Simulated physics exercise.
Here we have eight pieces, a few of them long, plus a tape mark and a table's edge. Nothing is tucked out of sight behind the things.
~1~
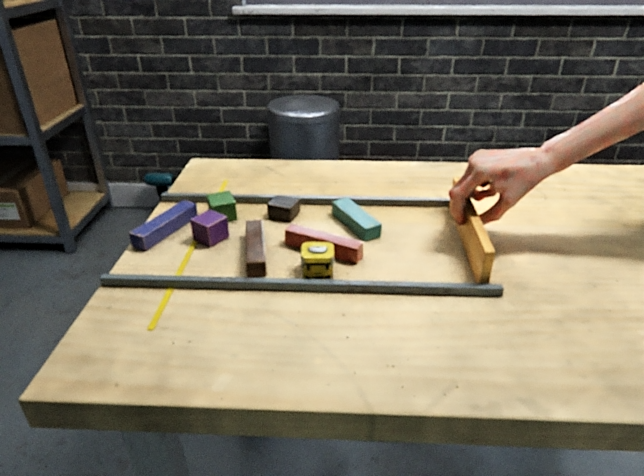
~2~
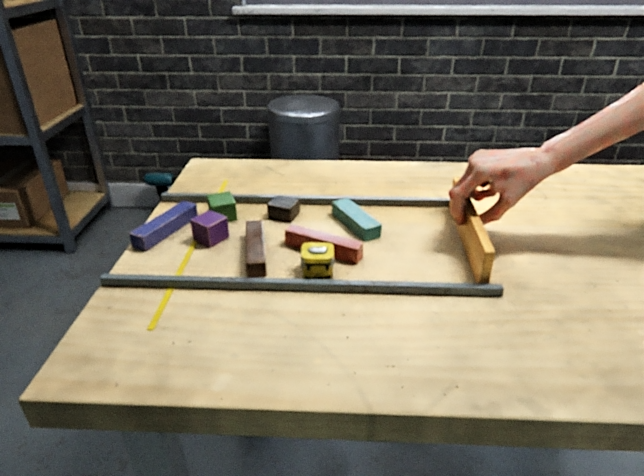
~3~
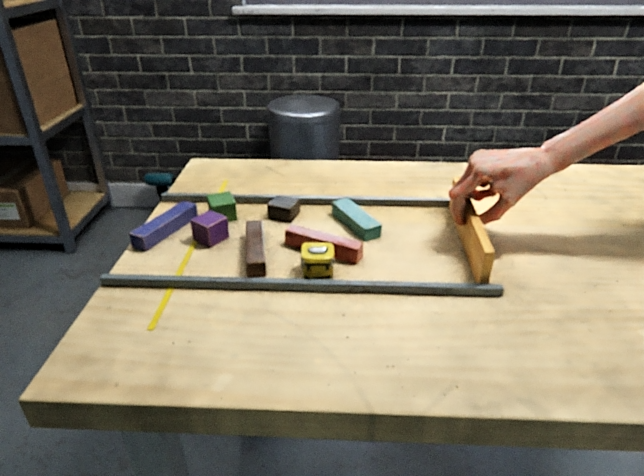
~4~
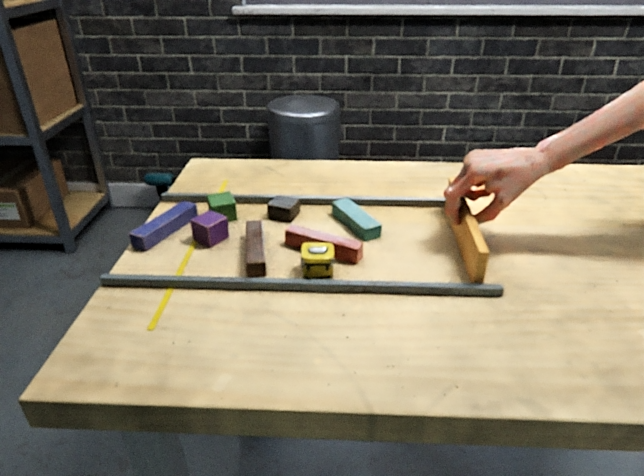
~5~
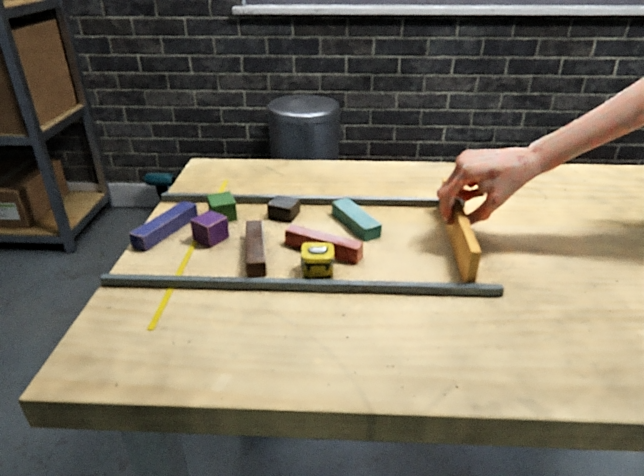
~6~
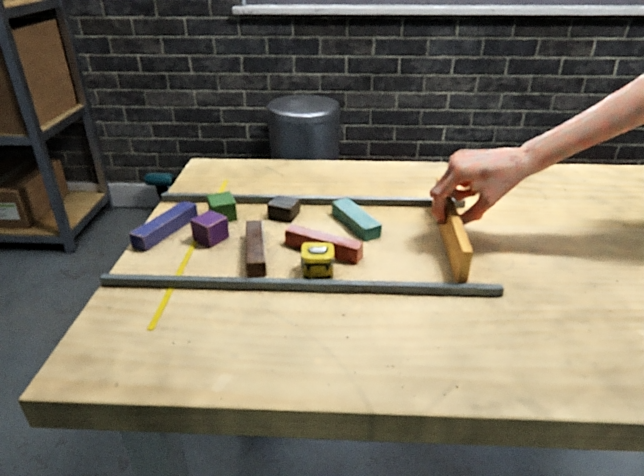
A hand at the right slides an upright orange-brown board slightly leftward between two grey rails, after barely moving at first, while everything else and the camera stay still. The view looks down across a pale wooden table before a dark brick wall, with shelving at left and a metal bin behind. Blue, purple, green, black, brown, red, turquoise and yellow pieces lie left of the board, near yellow tape.
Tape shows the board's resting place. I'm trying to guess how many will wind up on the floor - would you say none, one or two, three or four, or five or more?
The board is going to sweep off no more than two, but at least one.
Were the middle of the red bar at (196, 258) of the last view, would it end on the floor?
That red bar heads down.
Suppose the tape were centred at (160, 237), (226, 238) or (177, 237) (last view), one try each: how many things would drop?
You'd get 5, then 0, then 3.
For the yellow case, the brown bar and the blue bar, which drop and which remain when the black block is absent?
Note: Yellow case is on by the end; brown bar is on by the end; blue bar is off by the end.
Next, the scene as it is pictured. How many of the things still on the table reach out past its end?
Number: 1.
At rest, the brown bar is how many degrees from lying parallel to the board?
It is near 5° out of line.
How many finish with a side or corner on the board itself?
Count recorded: 2.
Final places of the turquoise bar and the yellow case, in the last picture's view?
Going in order: First (196, 215), then (165, 258).
A little later, none off yet; blue bar at rest near (166, 225); purple block at rest near (210, 229); green block at rest near (222, 207).
When it is over, the number that fall off is one or two; down, purple block and blue bar.
